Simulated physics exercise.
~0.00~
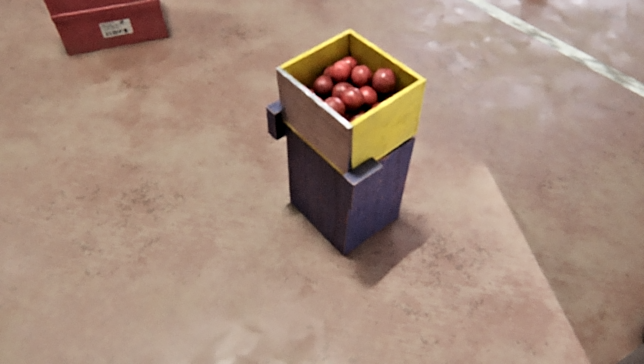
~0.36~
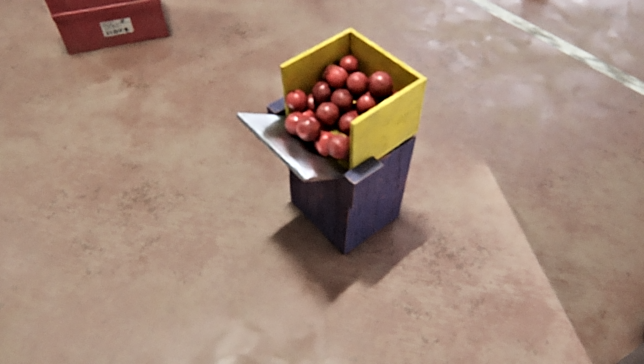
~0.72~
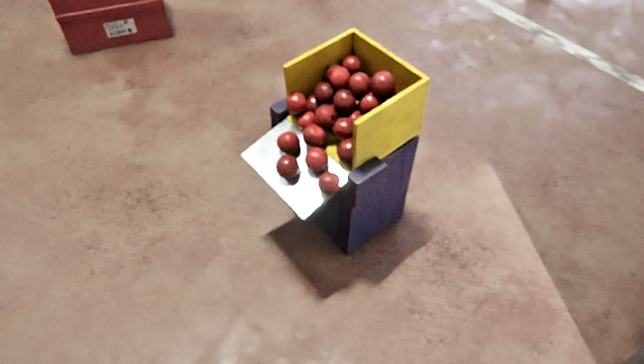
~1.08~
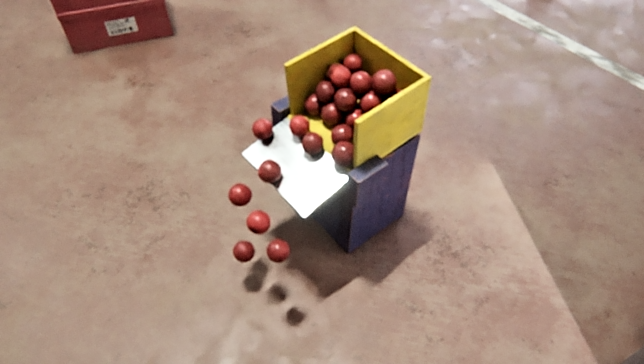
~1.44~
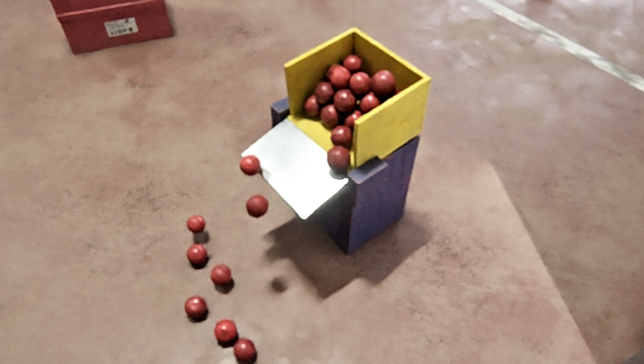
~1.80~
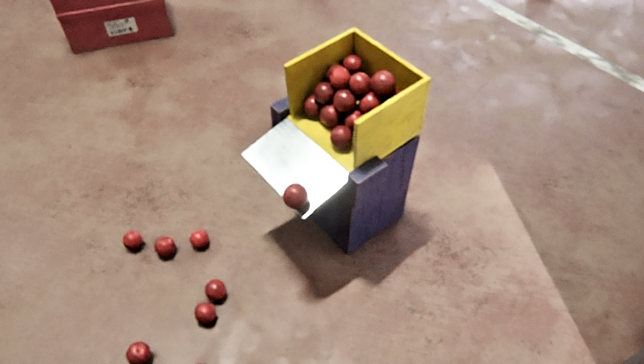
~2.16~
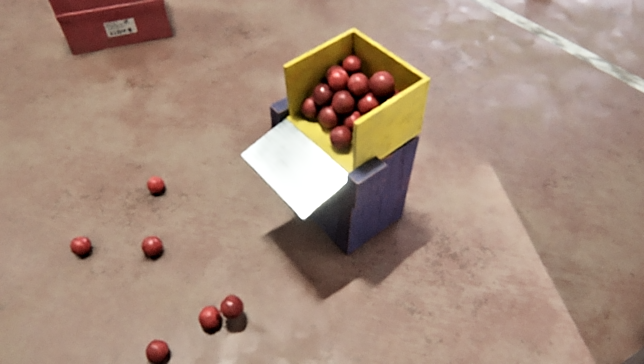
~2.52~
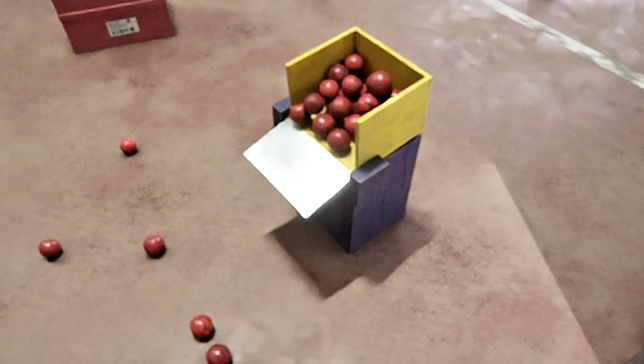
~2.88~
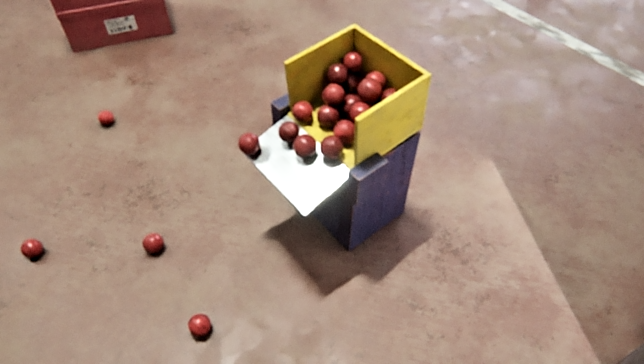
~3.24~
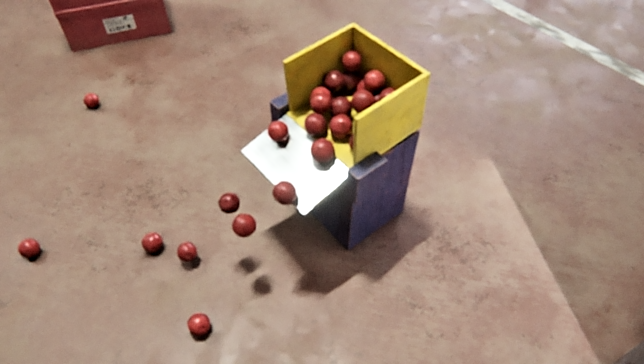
A yellow box of red apples on a dark stand had its front flap drop open, and several apples rolled down it onto the floor and scattered, then after a pause more tumbled out, leaving a good number still inside.
